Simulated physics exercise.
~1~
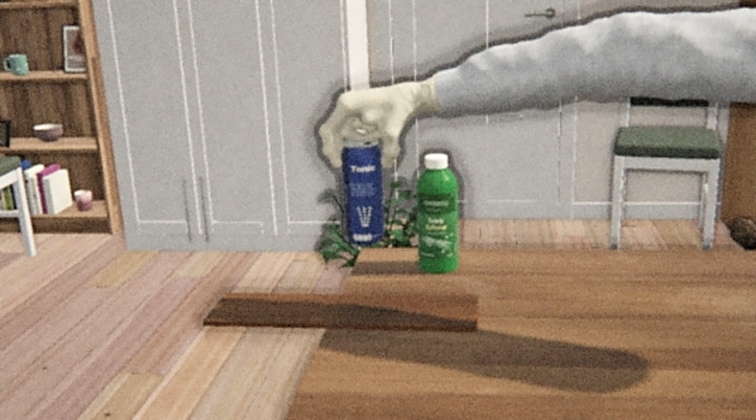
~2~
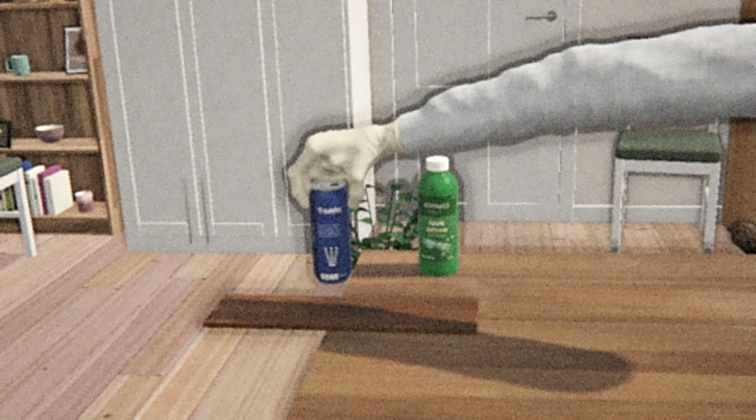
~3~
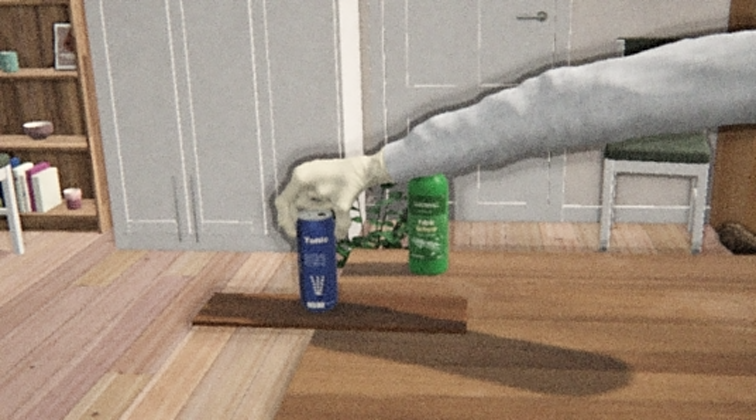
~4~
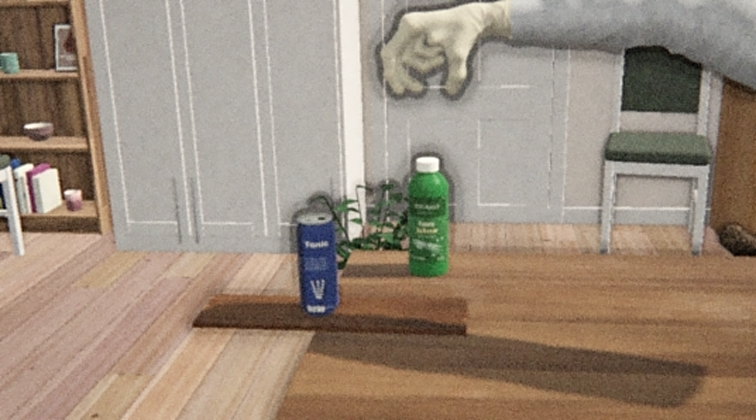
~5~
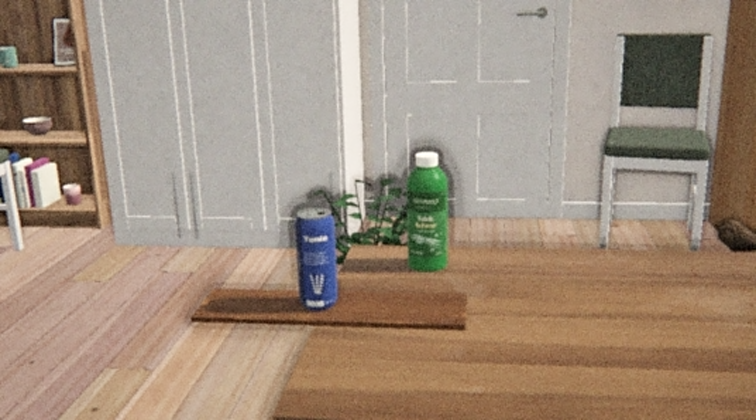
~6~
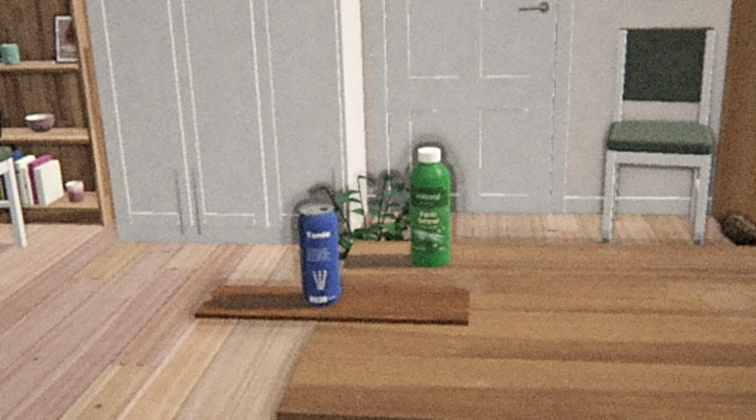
Blue can lowered by a gloved hand onto a brown board beside a green bottle, staying upright after the hand withdraws.
